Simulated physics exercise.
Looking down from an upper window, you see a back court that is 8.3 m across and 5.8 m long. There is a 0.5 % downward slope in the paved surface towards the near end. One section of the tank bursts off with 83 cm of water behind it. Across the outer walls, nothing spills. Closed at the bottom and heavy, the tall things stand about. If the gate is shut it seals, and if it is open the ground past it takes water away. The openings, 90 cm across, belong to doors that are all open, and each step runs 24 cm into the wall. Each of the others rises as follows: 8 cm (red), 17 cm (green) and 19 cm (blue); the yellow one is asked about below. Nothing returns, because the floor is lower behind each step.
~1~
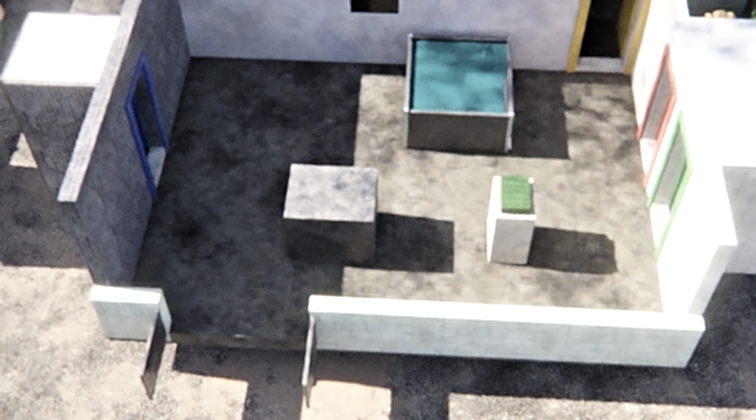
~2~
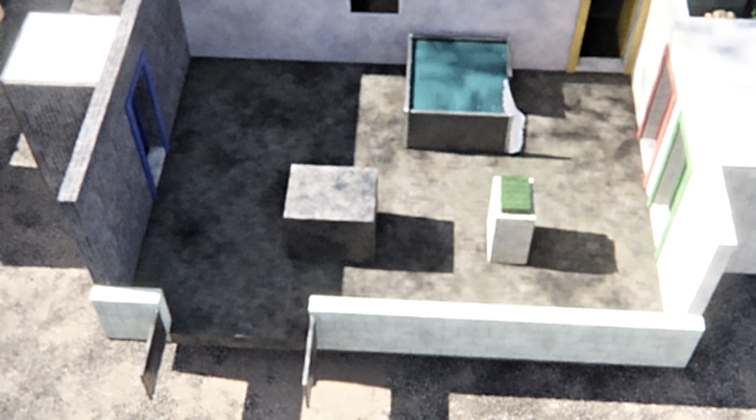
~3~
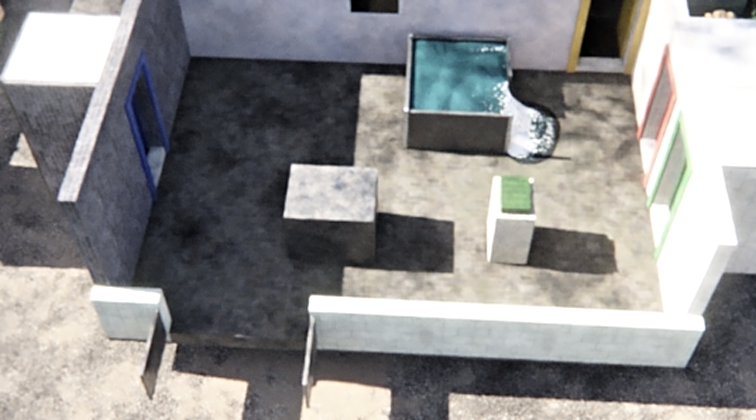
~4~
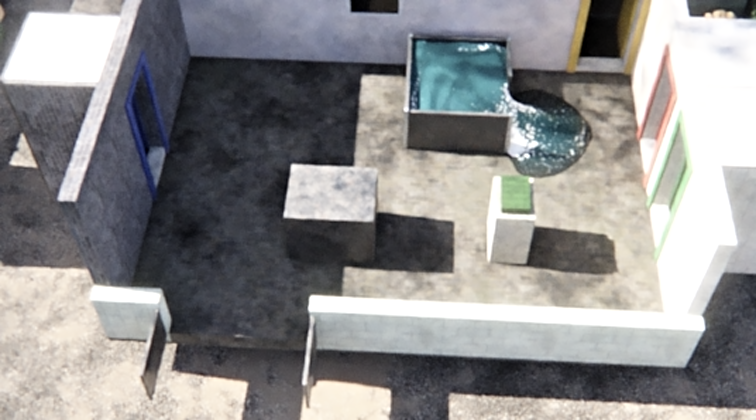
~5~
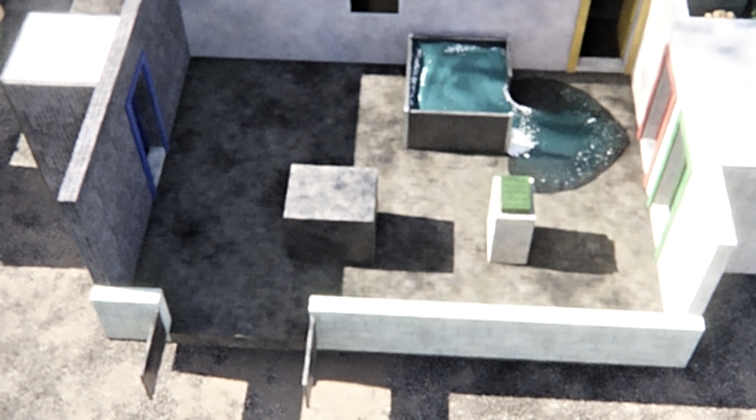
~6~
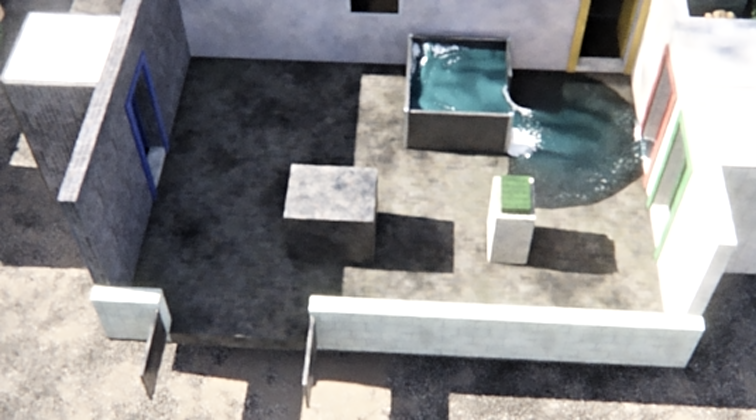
In a walled courtyard, water pours from the tank's right side and spreads across the paving.
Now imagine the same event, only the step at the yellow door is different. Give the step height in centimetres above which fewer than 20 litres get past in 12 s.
23 cm.
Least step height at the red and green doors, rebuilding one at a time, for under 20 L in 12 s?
Some 32 cm for red, some 13.5 cm for green.
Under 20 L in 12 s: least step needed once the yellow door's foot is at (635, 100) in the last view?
Close to 26 cm at the least.
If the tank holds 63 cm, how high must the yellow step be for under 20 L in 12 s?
You'd need a step of close to 16 cm.
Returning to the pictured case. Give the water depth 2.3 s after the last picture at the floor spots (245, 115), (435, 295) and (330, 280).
Roughly 0, then 0, then 0 cm.
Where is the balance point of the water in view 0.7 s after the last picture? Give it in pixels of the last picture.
Roughly (506, 124).
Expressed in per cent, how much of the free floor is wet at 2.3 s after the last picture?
Approximately 25 % of the floor.
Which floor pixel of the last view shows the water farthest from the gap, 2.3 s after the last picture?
Somewhere near the pixel (670, 344).
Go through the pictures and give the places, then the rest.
In the first picture, still water, 83 cm deep, in the tank at (459, 77); the yellow door at (609, 31) is dry.
In the second picture, water pours out at (506, 118) and has run 0.4 m, to (524, 124); about 10 cm deep outside, 83 cm at the back.
In the third picture, the gap is at (505, 120), the front 0.9 m out at (555, 135); the back of the tank holds 83 cm.
In the fourth picture, water pours out at (505, 121) and has run 1.4 m, to (586, 141); about 9 cm deep outside, 79 cm at the back.
In the fifth picture, the gap is at (505, 121), the front 2.1 m out at (624, 143); the back of the tank holds 71 cm.
In the sixth picture, water pours out at (505, 121) and has run 2.5 m, to (650, 151); about 5 cm deep outside, 72 cm at the back; the yellow door at (609, 31), 2.4 m from the gap, is still 0.3 m from the nearest water.
Then, 0.7 s after the last picture water covers 20 % of the floor, deepest (39 cm) near (632, 81); 17 cm at the yellow door, 0 litres in over its 13 cm step.
Then, 2.3 s after the last picture water covers 25 % of the floor, deepest (24 cm) near (670, 344); 20 cm at the yellow door, 68 litres in over its 13 cm step.
Then, 11.3 s after the last picture water covers 85 % of the floor, deepest (11 cm) near (658, 343); 5 cm at the yellow door, 101 litres in over its 13 cm step.
At the yellow door as built, the water peaked near 26 cm, 1.3 s after the last picture.
With a step of 19 cm, 42 litres would have come in within the 12 s; with 26 cm, 10 litres. So under 20 litres takes about 23 cm.
